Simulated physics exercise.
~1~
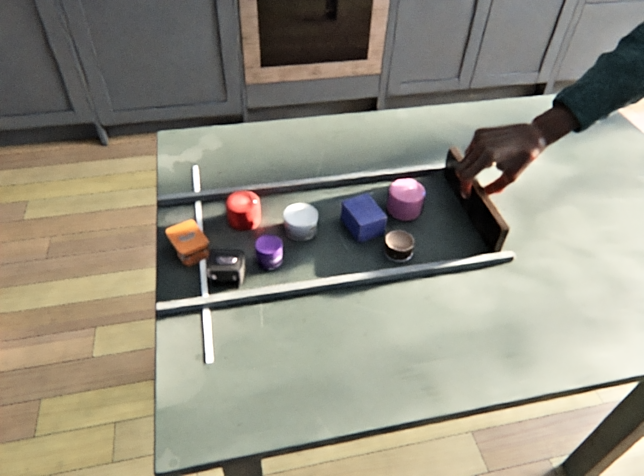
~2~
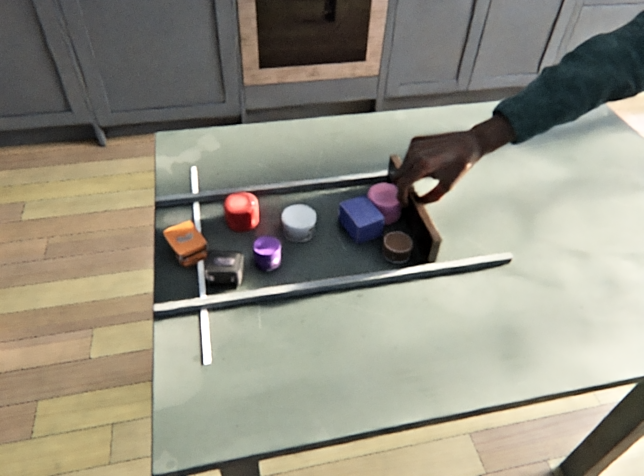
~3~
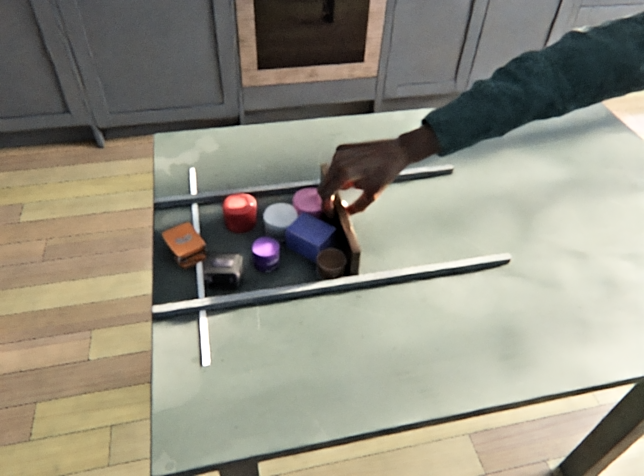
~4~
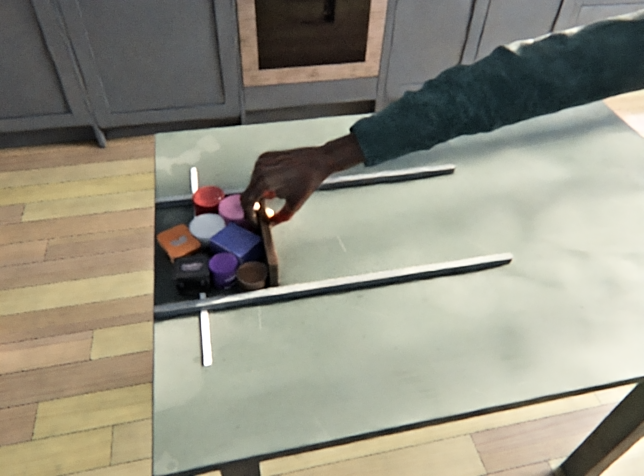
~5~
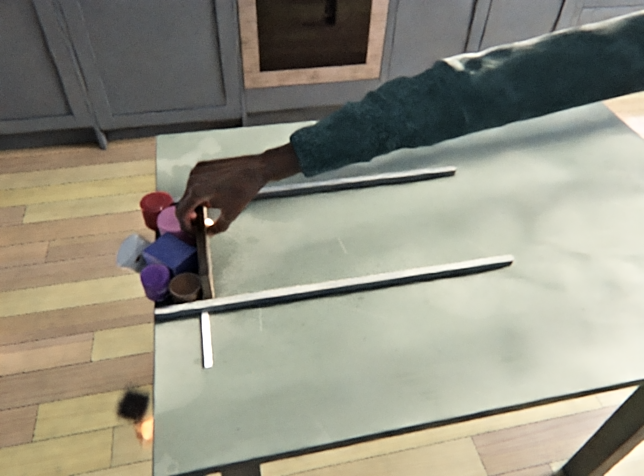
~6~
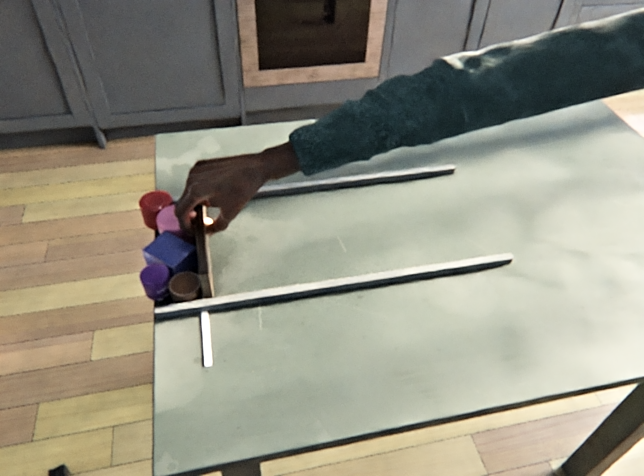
The clip shows a hand pushing an upright board leftward between two rails on a table, gathering small colourful objects toward the edge. The orange and black cases and the white pot drop off, while the red, pink, purple, blue and brown ones stay clustered by the board.
